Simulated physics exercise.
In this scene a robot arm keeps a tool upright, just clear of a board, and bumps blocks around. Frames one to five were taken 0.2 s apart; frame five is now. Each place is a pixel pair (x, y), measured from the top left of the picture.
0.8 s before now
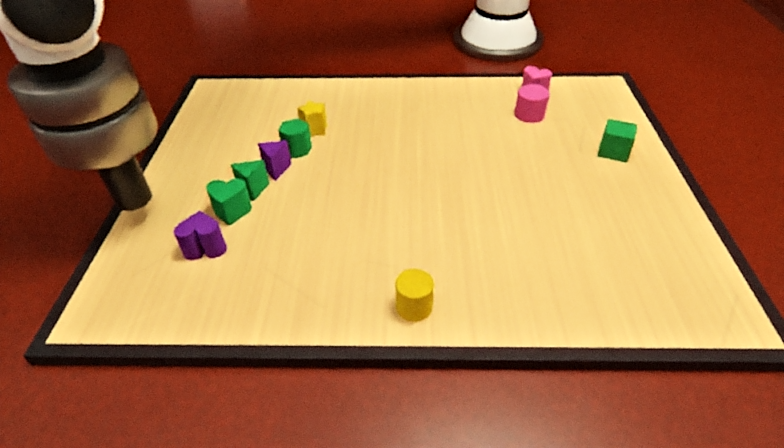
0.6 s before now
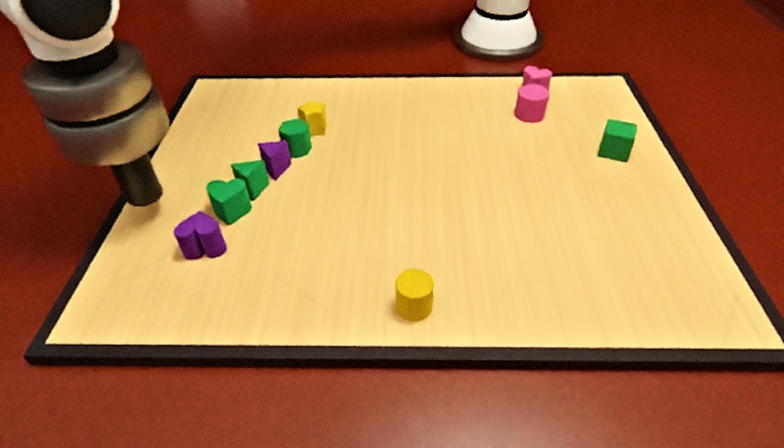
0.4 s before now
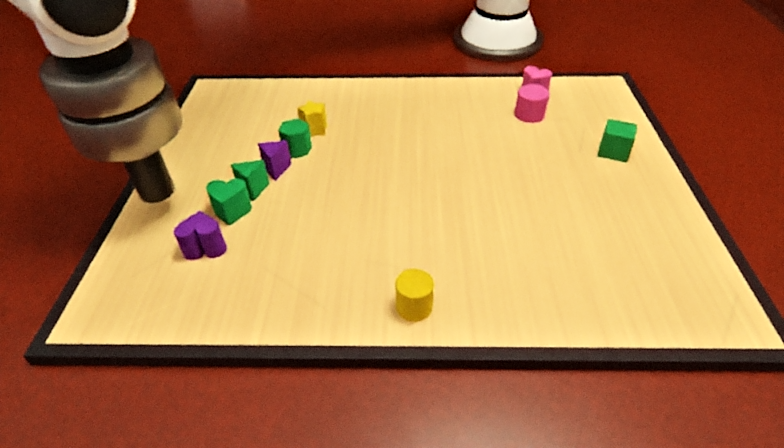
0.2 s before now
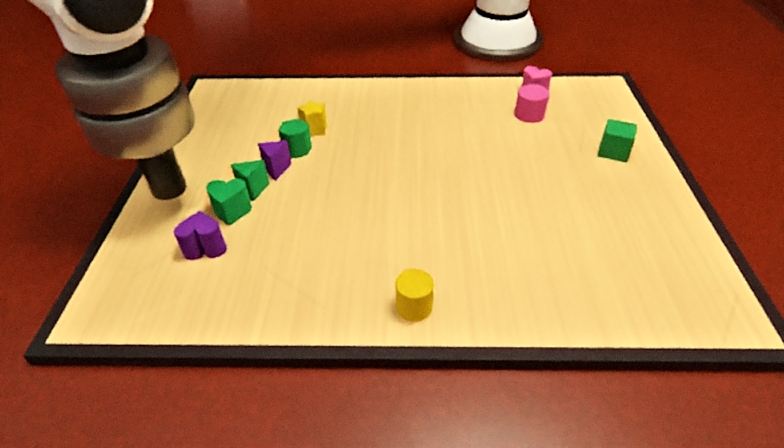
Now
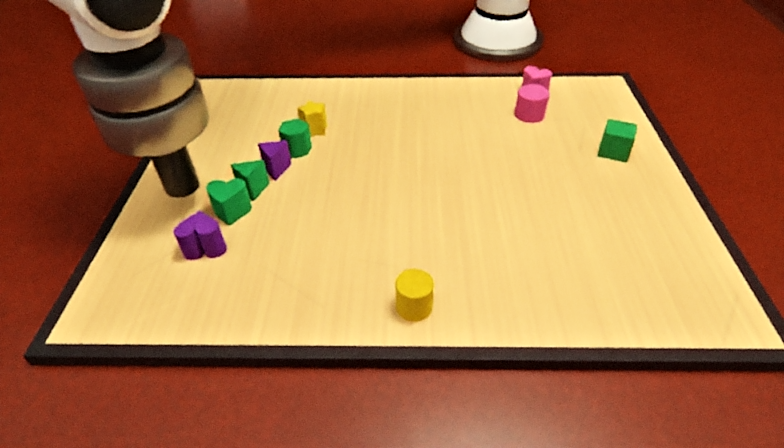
Dark robotic arm tool moving slowly right across a wooden board's left side toward a diagonal row of motionless coloured blocks.
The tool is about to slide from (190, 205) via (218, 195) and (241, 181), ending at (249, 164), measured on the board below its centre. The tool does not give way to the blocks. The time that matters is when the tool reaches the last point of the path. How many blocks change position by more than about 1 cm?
Count: One.
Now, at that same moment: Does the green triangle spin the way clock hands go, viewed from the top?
Yes, it checks out.
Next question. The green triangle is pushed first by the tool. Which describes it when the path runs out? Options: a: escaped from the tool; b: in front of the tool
a - escaped from the tool.
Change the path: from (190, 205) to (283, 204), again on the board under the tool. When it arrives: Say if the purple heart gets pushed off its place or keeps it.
Left where it is.
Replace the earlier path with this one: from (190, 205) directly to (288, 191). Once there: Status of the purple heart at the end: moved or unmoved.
Stays where it is.
On the path given first. One third of the way, tool (212, 177); nothing pushed yet.
Two thirds of the way, tool (236, 163); green triangle (258, 161), turned 60° clockwise.
At the end, tool (244, 146); green heart unmoved; green triangle (258, 161), turned 60° clockwise.
